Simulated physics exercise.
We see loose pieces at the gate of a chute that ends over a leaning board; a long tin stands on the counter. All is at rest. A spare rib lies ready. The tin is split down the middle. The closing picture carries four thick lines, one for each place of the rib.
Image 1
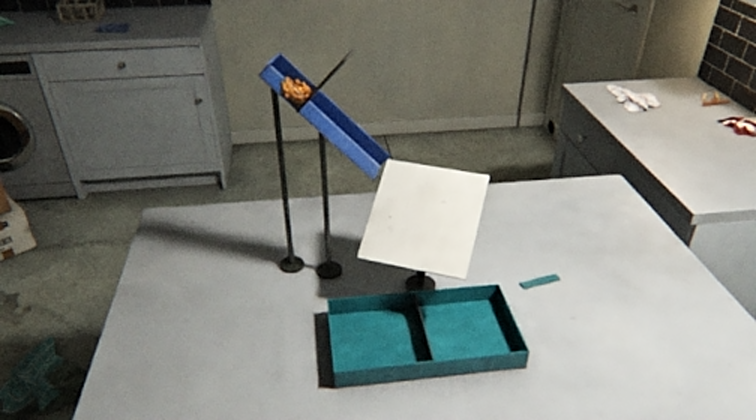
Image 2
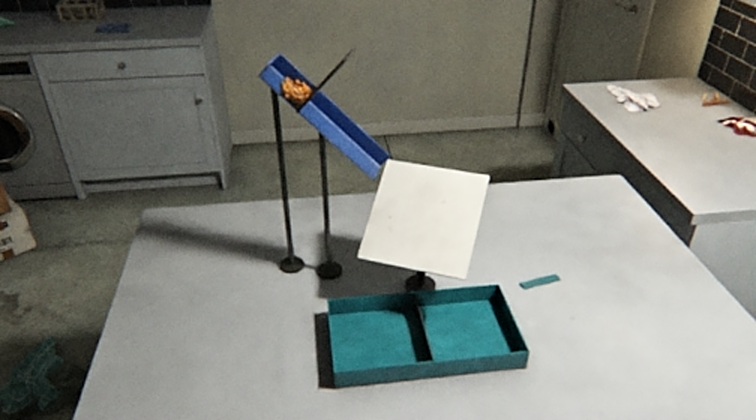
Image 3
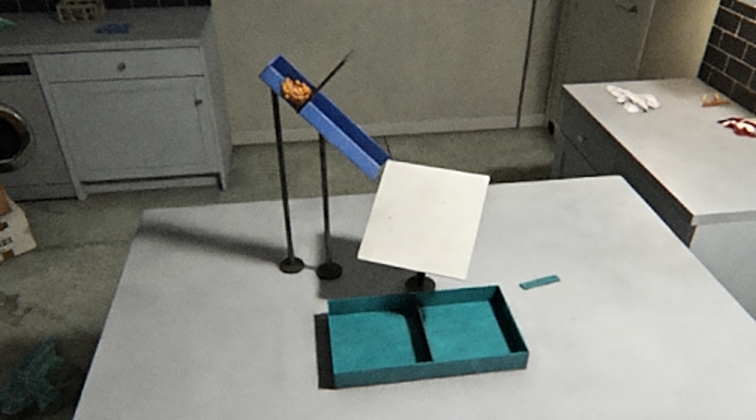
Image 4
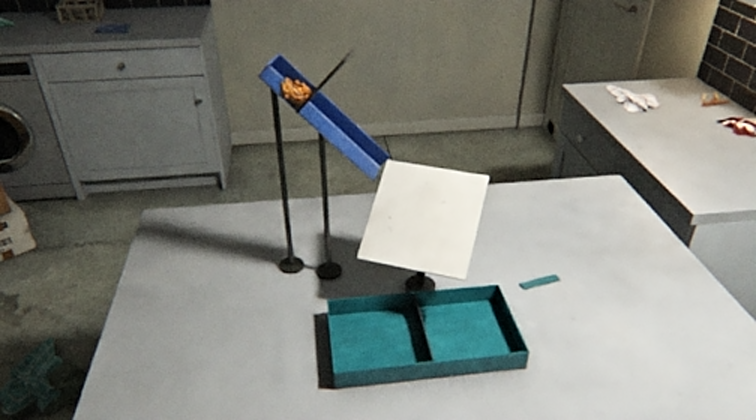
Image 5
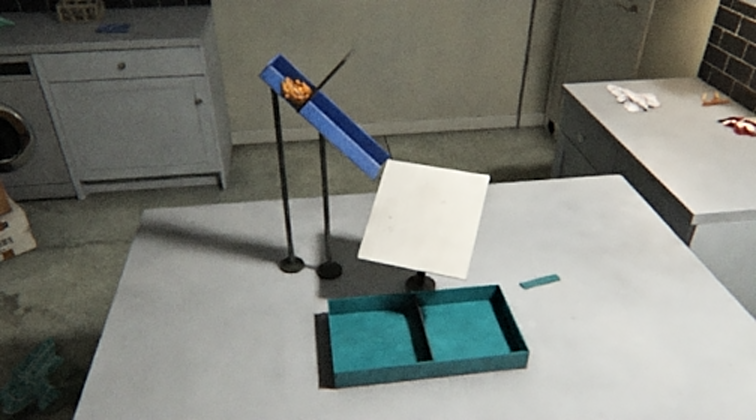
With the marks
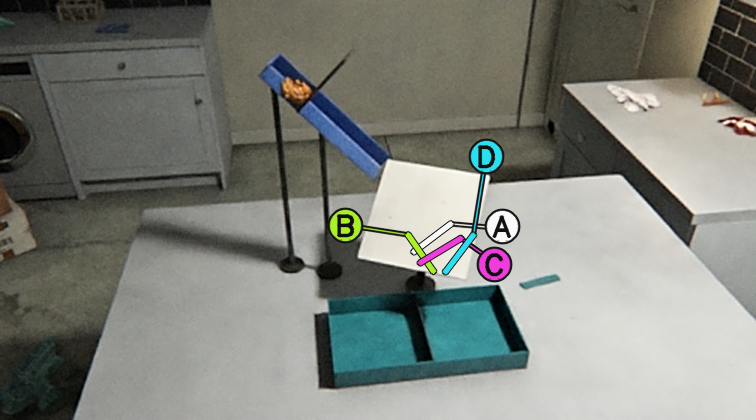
On a grey counter, roasted chickpeas sit still in a blue chute above a white board.
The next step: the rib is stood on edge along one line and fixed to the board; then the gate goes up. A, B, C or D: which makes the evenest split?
Best: D.
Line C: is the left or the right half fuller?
The left half.
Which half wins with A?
Left.
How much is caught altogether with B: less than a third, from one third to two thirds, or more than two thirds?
It is more than two thirds.
On the marked copy, line A from (450, 223) to (413, 251); line B from (408, 234) to (433, 271); line C from (460, 238) to (420, 262); line D from (473, 235) to (445, 271).
For line A, of what is caught, nearly all in the left half, a small part in the right.
For line B, of what is caught, a small part in the left half, most in the right.
For line C, of what is caught, nearly all in the left half, a small part in the right.
For line D, of what is caught, about two thirds in the left half, about a third in the right.
